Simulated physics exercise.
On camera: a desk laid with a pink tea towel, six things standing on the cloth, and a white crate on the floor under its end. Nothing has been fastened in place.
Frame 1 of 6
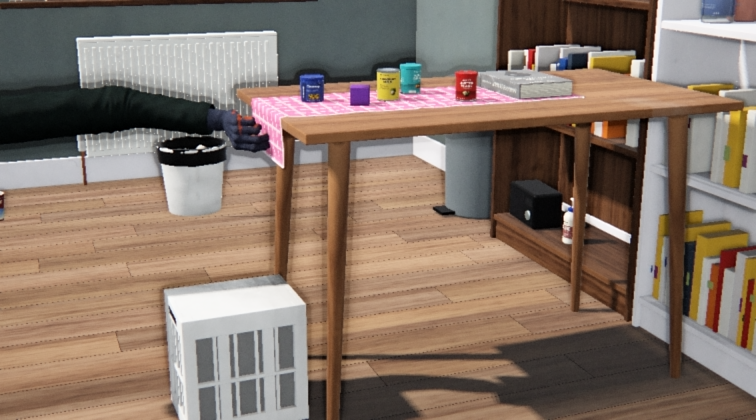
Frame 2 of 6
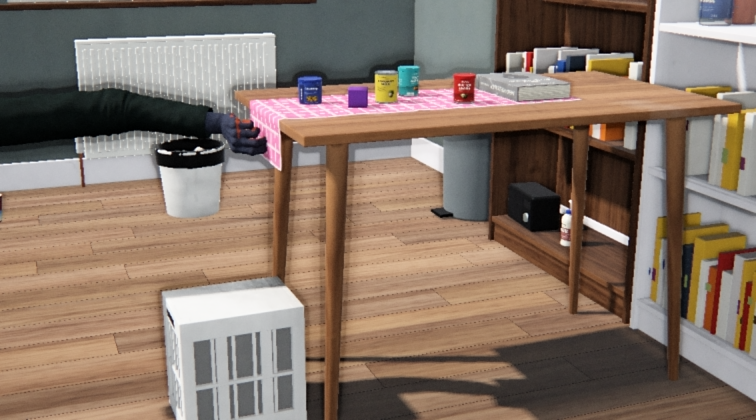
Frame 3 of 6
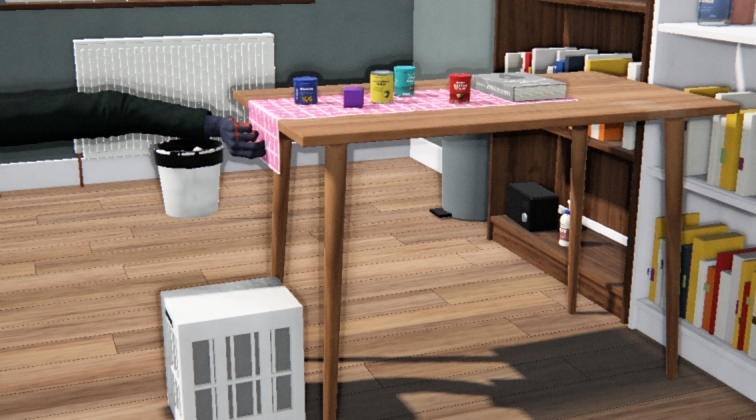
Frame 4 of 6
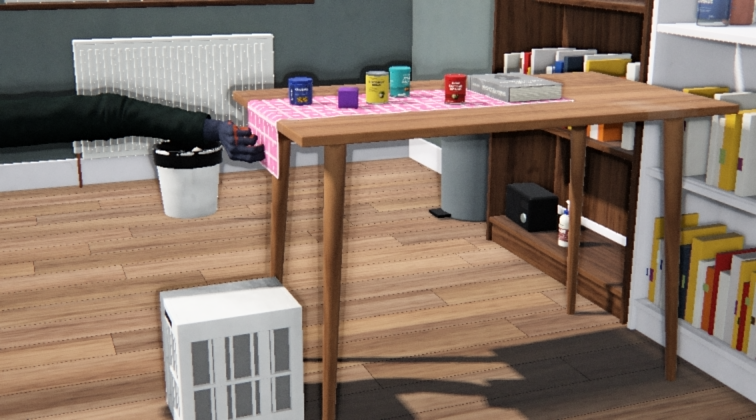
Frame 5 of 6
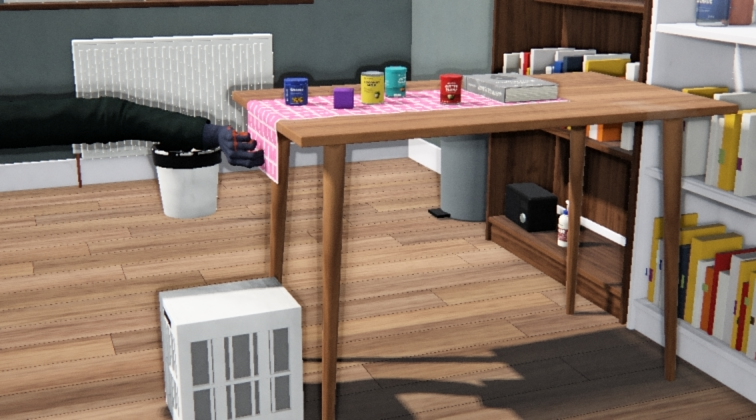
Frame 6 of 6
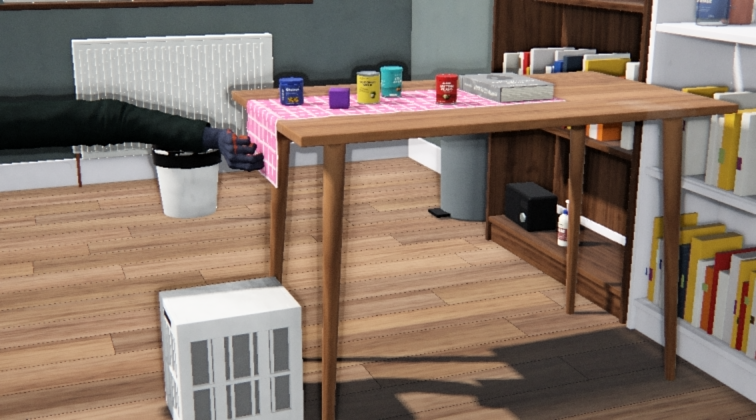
In a room with bookshelves, a dark-sleeved arm slowly pulls a pink cloth leftward over a wooden table's edge, cans shifting with it.
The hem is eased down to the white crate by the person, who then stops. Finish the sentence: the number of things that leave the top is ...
It is three.
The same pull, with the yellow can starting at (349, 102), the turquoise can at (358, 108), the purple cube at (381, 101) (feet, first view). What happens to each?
In the end the yellow can is no longer up there, the turquoise can is no longer up there and the purple cube is no longer up there.
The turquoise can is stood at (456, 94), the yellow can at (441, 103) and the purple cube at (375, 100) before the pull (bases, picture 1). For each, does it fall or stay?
The turquoise can ends up still aboard, the yellow can ends up still aboard, the purple cube ends up knocked off.
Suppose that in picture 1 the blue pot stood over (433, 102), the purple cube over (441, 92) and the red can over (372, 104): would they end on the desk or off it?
The blue pot is still on top, the purple cube is still on top and the red can is off the top.
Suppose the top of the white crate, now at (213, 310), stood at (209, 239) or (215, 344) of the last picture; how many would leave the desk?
The count would be 1 and then 4.
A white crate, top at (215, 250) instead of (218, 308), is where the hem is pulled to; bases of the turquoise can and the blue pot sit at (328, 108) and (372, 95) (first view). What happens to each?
Outcome for the turquoise can: It is lost. Outcome for the blue pot: It stays.
Soon after, hem near (263, 223); blue pot gone.
Then, hem near (262, 268); blue pot and purple cube gone.
Further on, hem on the crate; blue pot, purple cube and yellow can gone.
At rest, hem on the crate; blue pot, purple cube and yellow can gone. It carries off three.
